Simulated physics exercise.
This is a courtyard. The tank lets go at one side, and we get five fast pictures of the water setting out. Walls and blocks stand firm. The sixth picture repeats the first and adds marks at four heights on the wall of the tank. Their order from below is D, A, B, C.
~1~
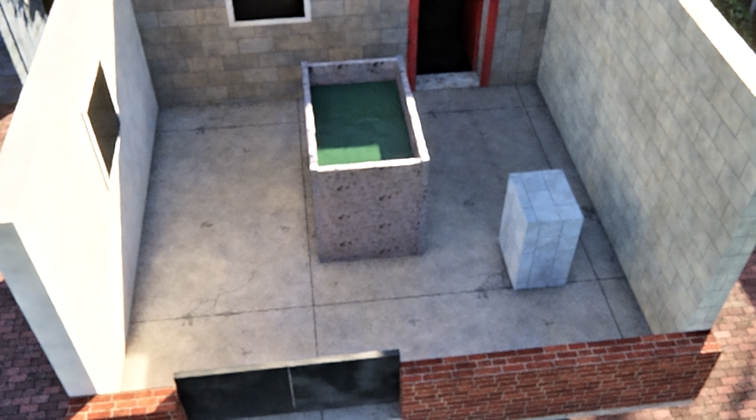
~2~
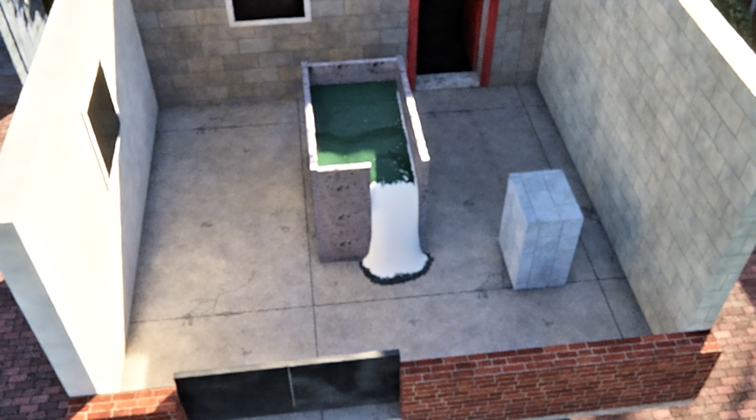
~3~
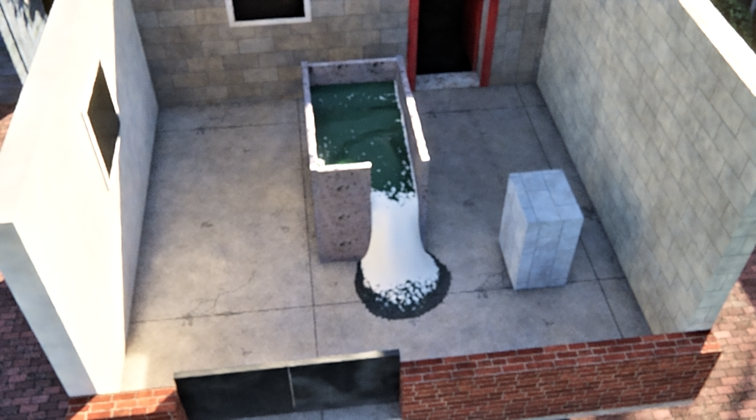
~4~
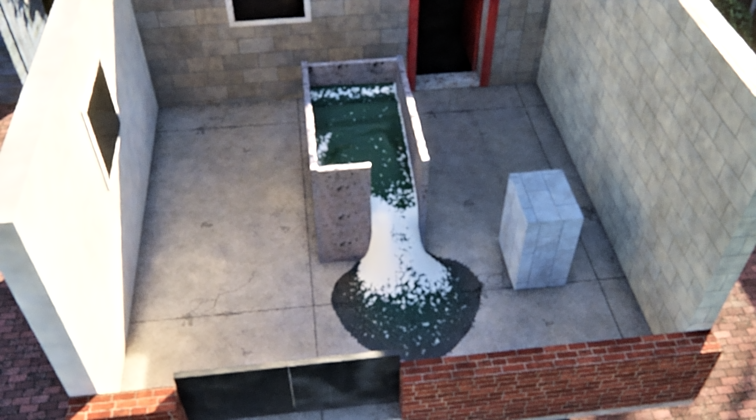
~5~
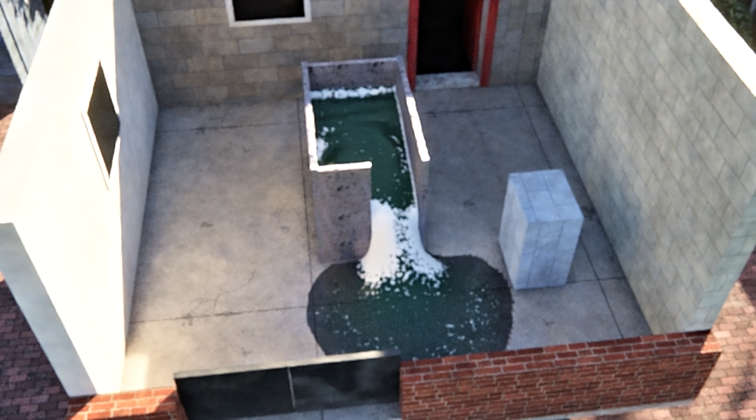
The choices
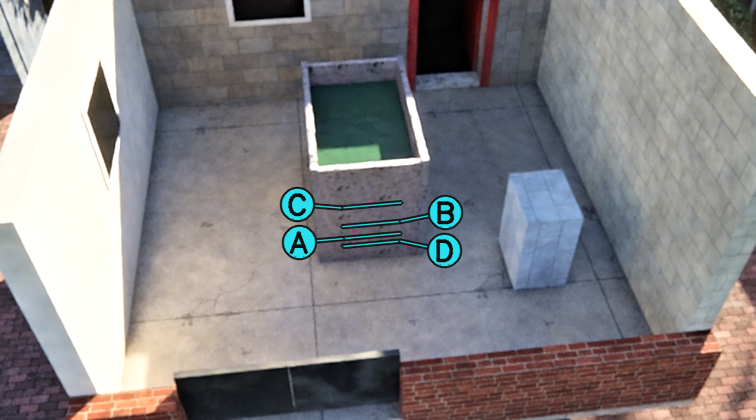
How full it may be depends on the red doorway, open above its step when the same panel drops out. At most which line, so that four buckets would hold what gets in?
Choose C.
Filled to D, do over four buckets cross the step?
No, not at all.
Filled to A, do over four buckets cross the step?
No, that is safe.
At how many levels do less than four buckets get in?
All of the four.
On the marked copy, A at (371, 236); B at (371, 224); C at (371, 205); D at (371, 243); from the bottom up D, A, B, C.
With A, nothing gets over.
With B, nothing gets over.
With C, a bucket or two gets in.
With D, nothing gets over.
